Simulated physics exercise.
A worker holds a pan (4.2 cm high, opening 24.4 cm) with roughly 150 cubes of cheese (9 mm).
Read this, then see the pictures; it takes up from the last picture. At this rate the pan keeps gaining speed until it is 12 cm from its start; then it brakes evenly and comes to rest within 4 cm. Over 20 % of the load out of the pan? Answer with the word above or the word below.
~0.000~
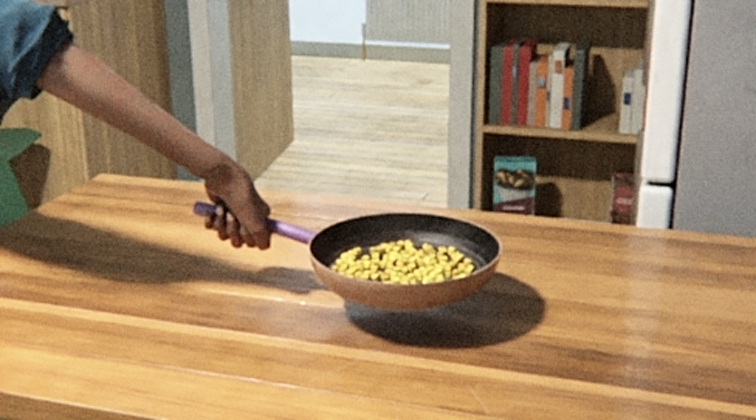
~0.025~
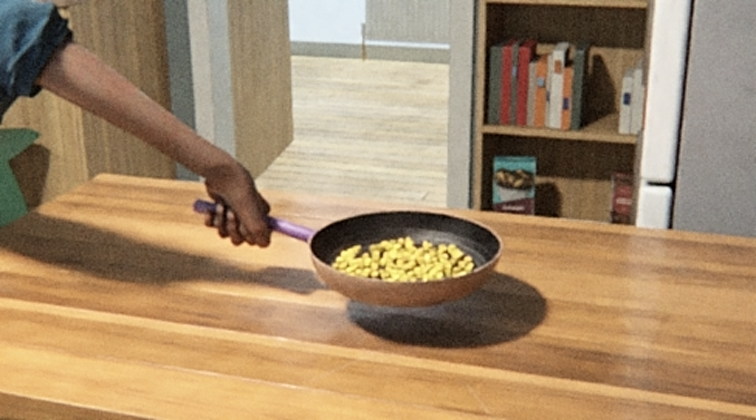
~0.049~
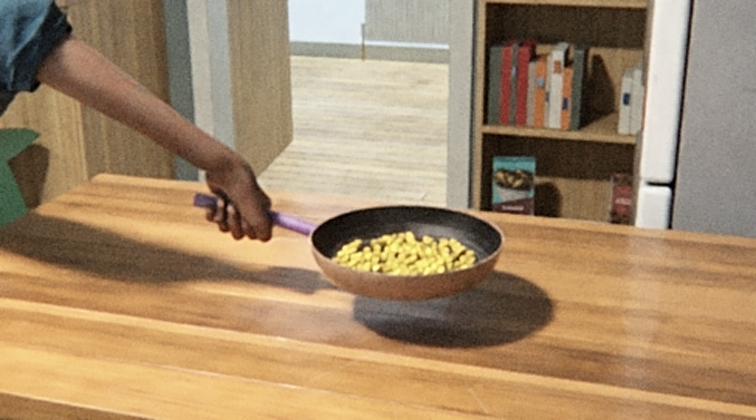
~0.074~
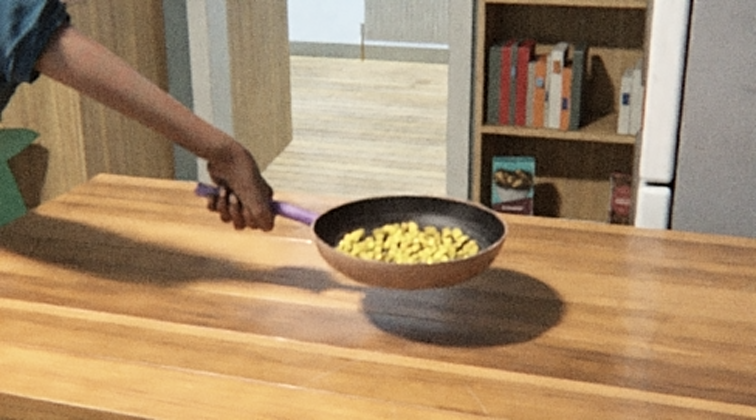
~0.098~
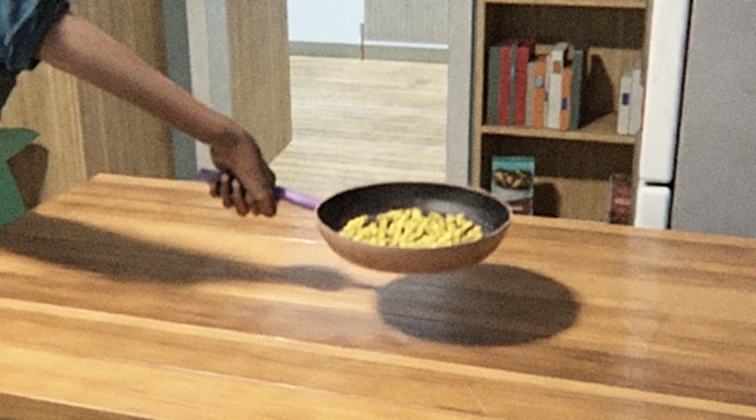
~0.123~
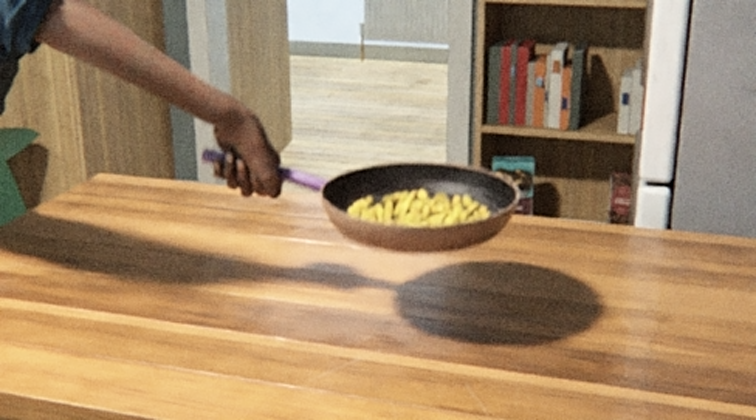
The word is above.
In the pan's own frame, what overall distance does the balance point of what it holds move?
The centre of the load shifts around 5.5 cm.
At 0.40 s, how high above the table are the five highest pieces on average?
I'd put it at some 26 cm.
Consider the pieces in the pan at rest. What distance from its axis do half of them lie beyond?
It is around 7.0 cm.
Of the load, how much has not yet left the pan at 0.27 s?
Roughly 100 per cent.
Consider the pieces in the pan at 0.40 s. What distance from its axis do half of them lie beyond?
Value: About 8.5 cm.
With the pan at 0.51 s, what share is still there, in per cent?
Roughly 60 % of the load.
Then, at 0.27 s, pan 100 %; middle of the pieces not yet landed near (471, 100).
After 0.40 s, pan 60 %, in the air 40 %; middle of the pieces not yet landed near (517, 130).
After 0.51 s, pan 60 %, in the air 40 %; middle of the pieces not yet landed near (529, 197).
Then, at 0.62 s, fallen right of where it stops 40 %, pan 60 %; middle of the pieces not yet landed near (488, 167).
At rest (1.4 s), fallen right of where it stops 40 %, pan 60 %.
